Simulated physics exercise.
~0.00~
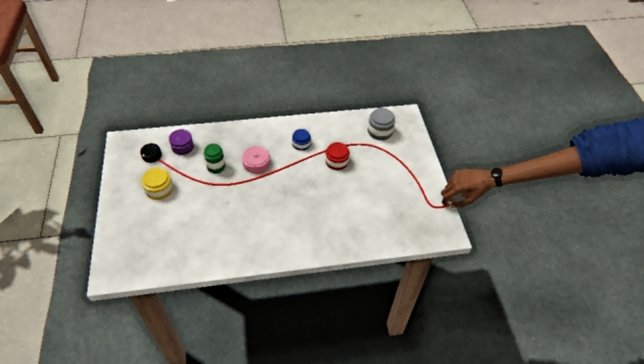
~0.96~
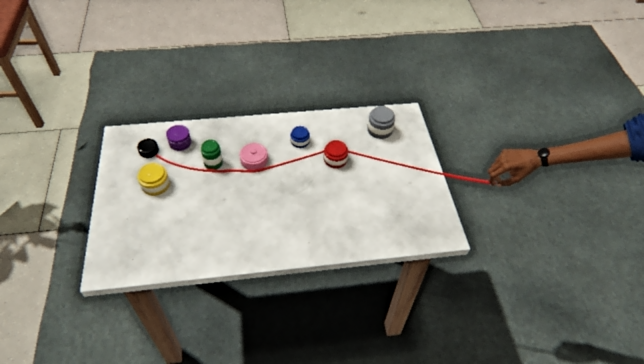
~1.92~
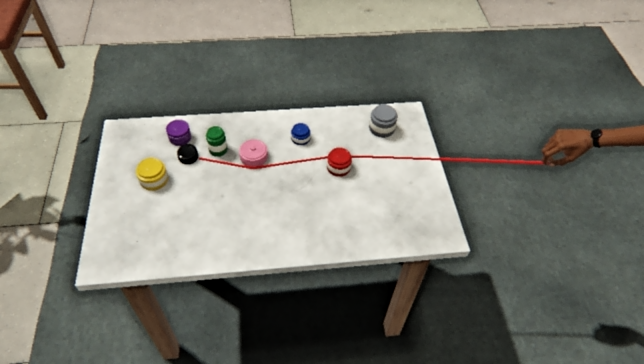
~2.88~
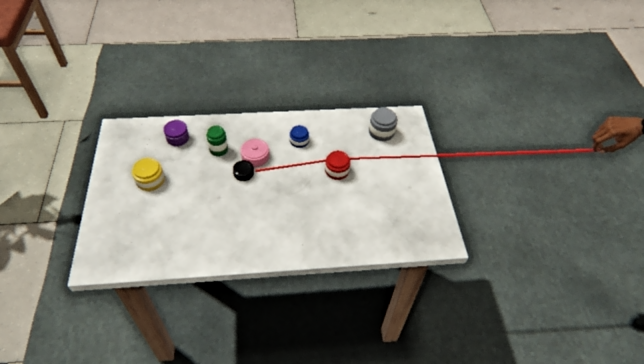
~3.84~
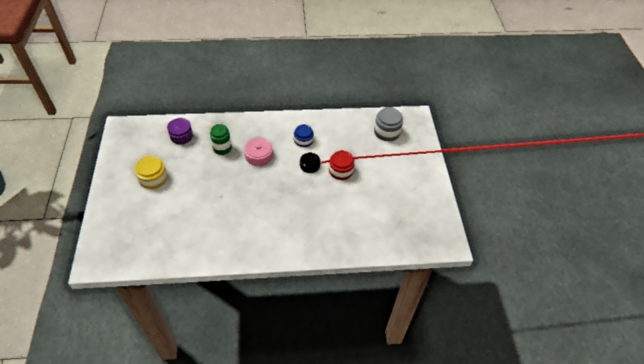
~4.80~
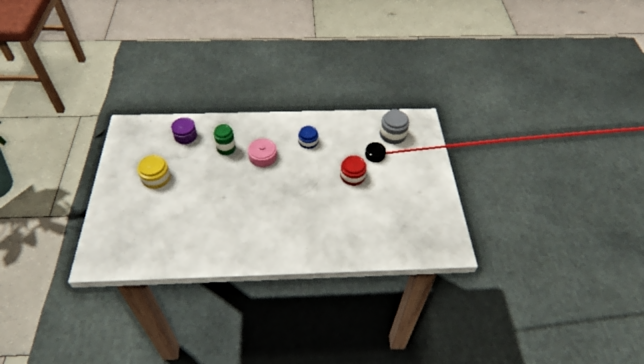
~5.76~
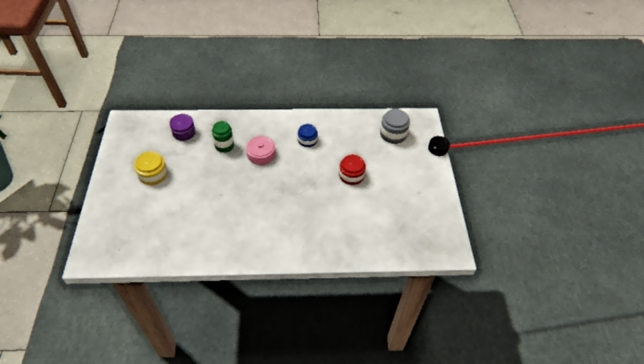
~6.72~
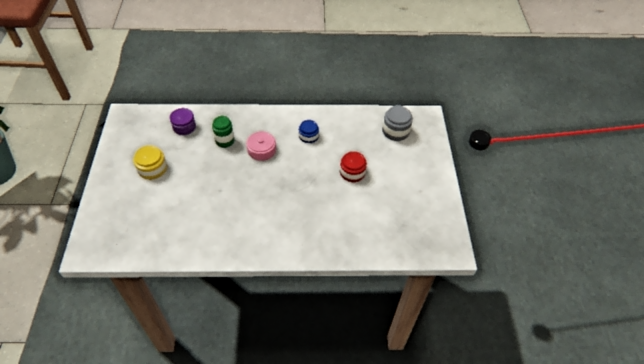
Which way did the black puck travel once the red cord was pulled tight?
The black puck moved to the right, across the table and past its edge.
